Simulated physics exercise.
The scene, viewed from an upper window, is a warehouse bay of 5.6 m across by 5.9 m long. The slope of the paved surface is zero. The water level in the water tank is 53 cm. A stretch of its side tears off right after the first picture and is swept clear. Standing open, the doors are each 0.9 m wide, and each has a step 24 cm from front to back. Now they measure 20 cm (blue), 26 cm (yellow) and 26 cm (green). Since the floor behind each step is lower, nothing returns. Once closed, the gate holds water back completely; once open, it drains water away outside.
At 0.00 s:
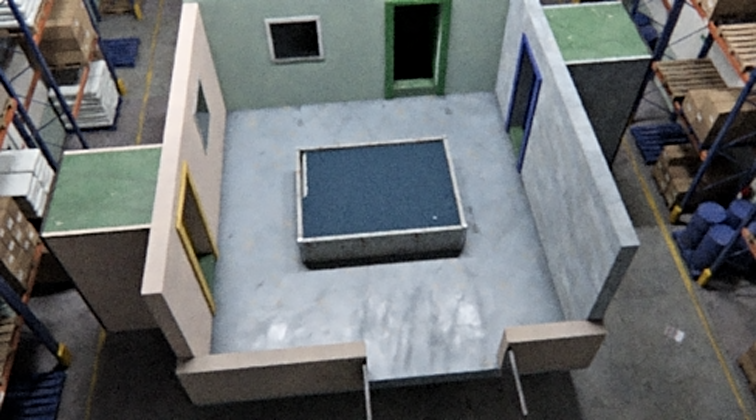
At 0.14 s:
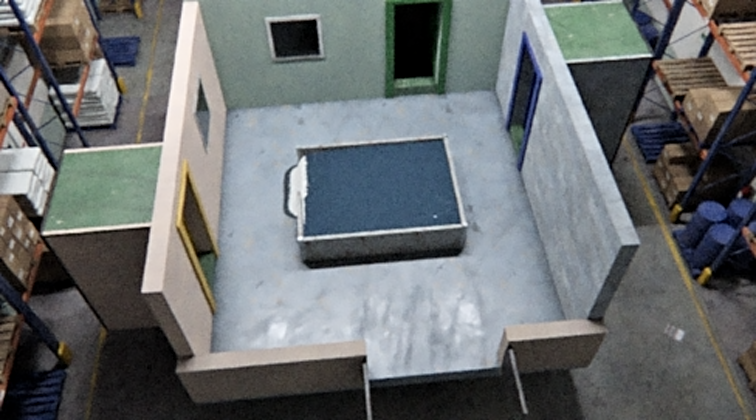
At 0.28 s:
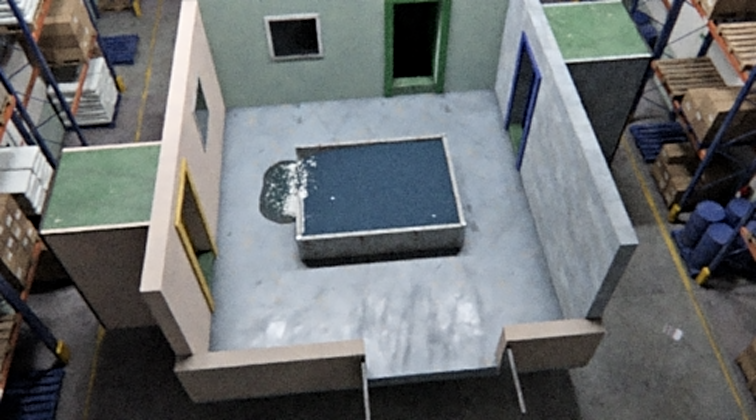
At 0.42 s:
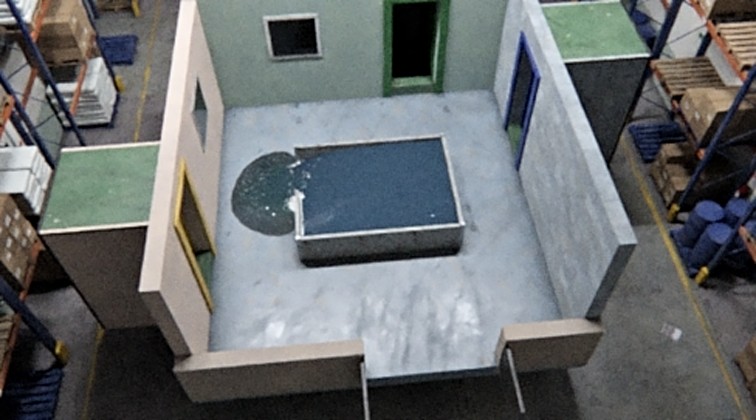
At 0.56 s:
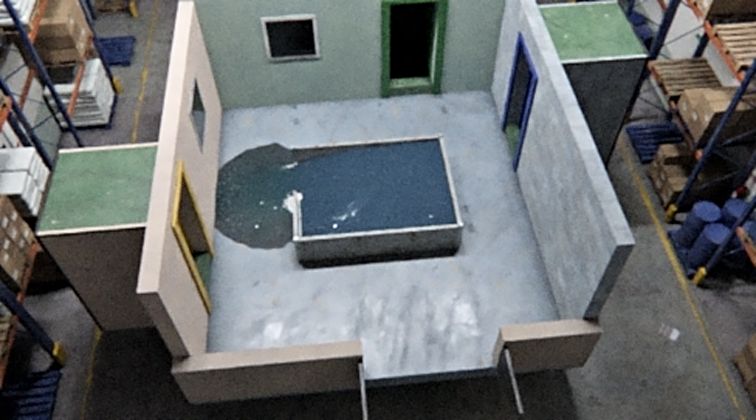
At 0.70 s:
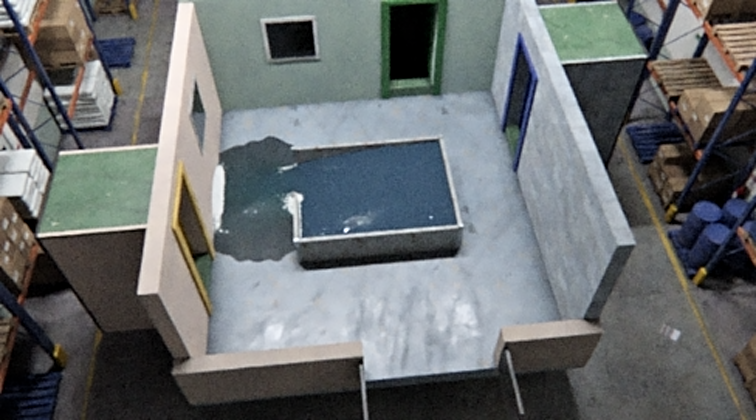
Water poured out through a gap in the left side of the raised tank in the walled warehouse bay, then spread across the pale floor in a dark, widening patch to the left wall.
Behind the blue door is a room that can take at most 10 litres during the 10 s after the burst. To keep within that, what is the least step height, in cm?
Some 13 cm.
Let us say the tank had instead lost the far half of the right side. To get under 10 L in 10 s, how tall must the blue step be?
About 31 cm.
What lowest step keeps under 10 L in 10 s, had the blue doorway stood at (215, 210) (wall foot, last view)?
31 cm.
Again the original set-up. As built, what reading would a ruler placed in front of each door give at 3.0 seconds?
Depths, in cm - blue: 0, yellow: 10, green: 2.
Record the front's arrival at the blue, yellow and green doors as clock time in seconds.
Times: Blue = 4.5 s, yellow = 1.1 s, green = 3.0 s.
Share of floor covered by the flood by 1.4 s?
Near 15 per cent is wet.
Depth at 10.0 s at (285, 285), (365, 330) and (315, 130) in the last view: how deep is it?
Respectively 4 cm, 5 cm and 4 cm.
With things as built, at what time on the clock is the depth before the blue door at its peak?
Around 5.0 s, give or take.
After 1.4 s water covers 15 % of the floor, deepest (36 cm) near (227, 196); it has not reached the blue door.
After 3.0 s water covers 45 % of the floor, deepest (34 cm) near (222, 121); it has not reached the blue door.
After 10.0 s water covers 100 % of the floor, deepest (14 cm) near (551, 286); 9 cm at the blue door, 0 litres in over its 20 cm step.
At the blue door as built, the water arrived by 4.4 s and peaked near 15 cm at 4.8 s.
Run again over the same 10 s with other heights there, 21 litres in over 11.5 cm, 1 litre over 16 cm. The limit of 10 litres is kept from about 13 cm up.
